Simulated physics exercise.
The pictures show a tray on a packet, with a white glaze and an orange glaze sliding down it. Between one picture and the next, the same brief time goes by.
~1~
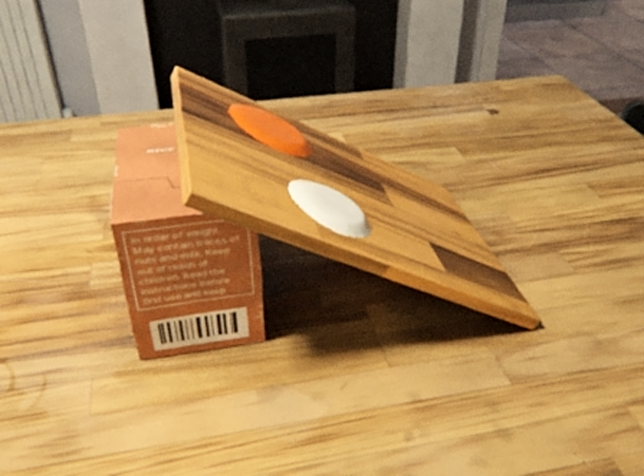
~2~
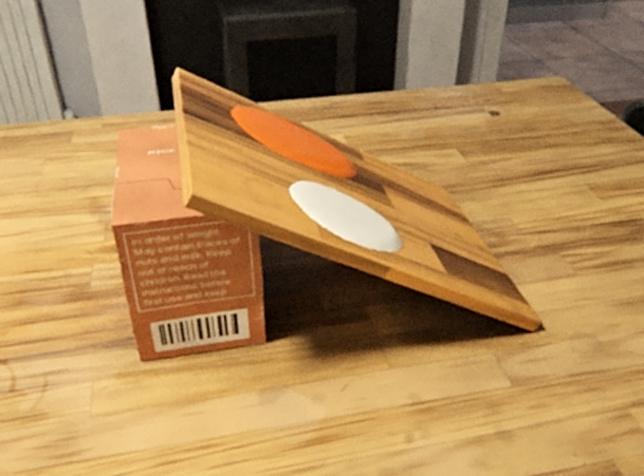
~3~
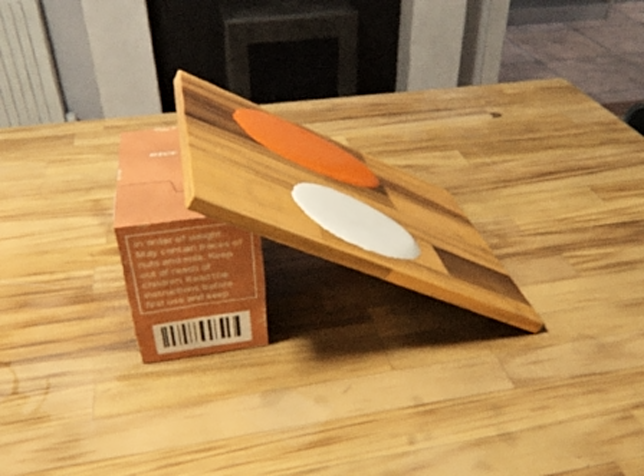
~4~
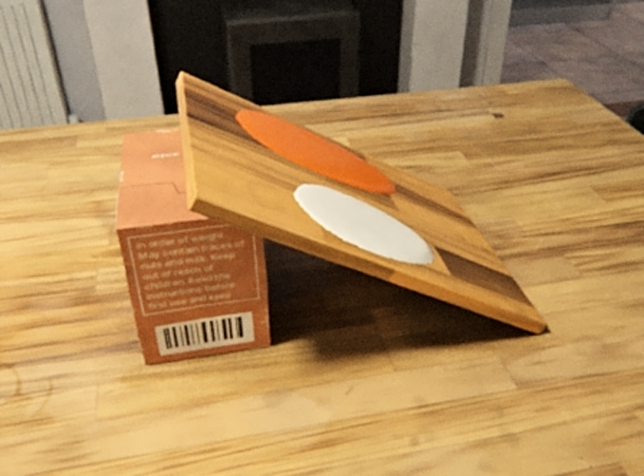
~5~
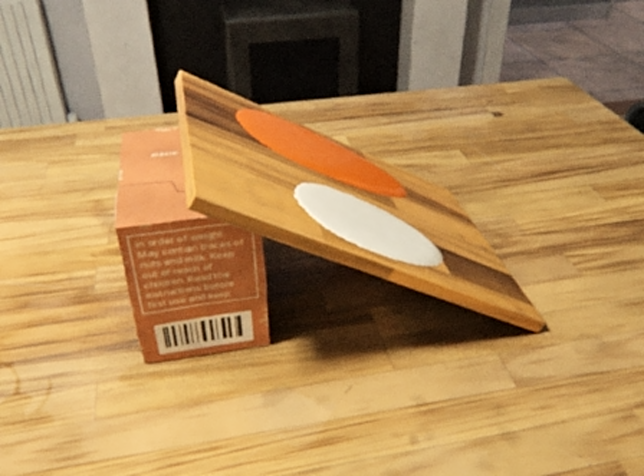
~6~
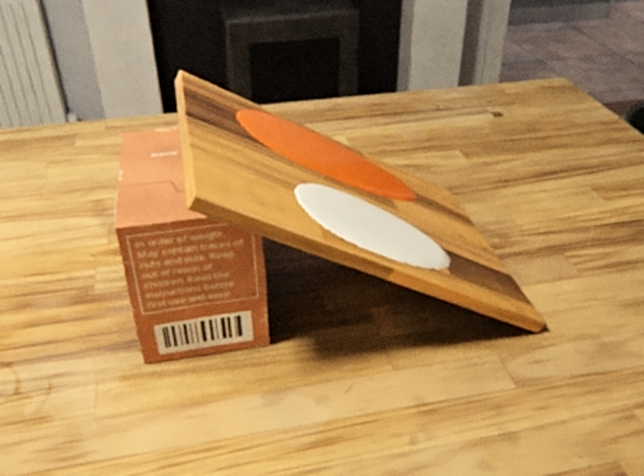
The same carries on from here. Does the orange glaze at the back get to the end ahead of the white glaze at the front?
Yes.
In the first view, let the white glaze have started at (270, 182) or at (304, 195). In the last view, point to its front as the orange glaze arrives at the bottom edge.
Try one: About (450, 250); try two: About (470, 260).
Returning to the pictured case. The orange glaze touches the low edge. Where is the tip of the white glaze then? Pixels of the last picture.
Tip position: Around (487, 269).
Soon after, the white glaze is three quarters of the way down; the orange glaze is close to the edge.
In the end, the white glaze is close to the edge; the orange glaze is at the low edge.
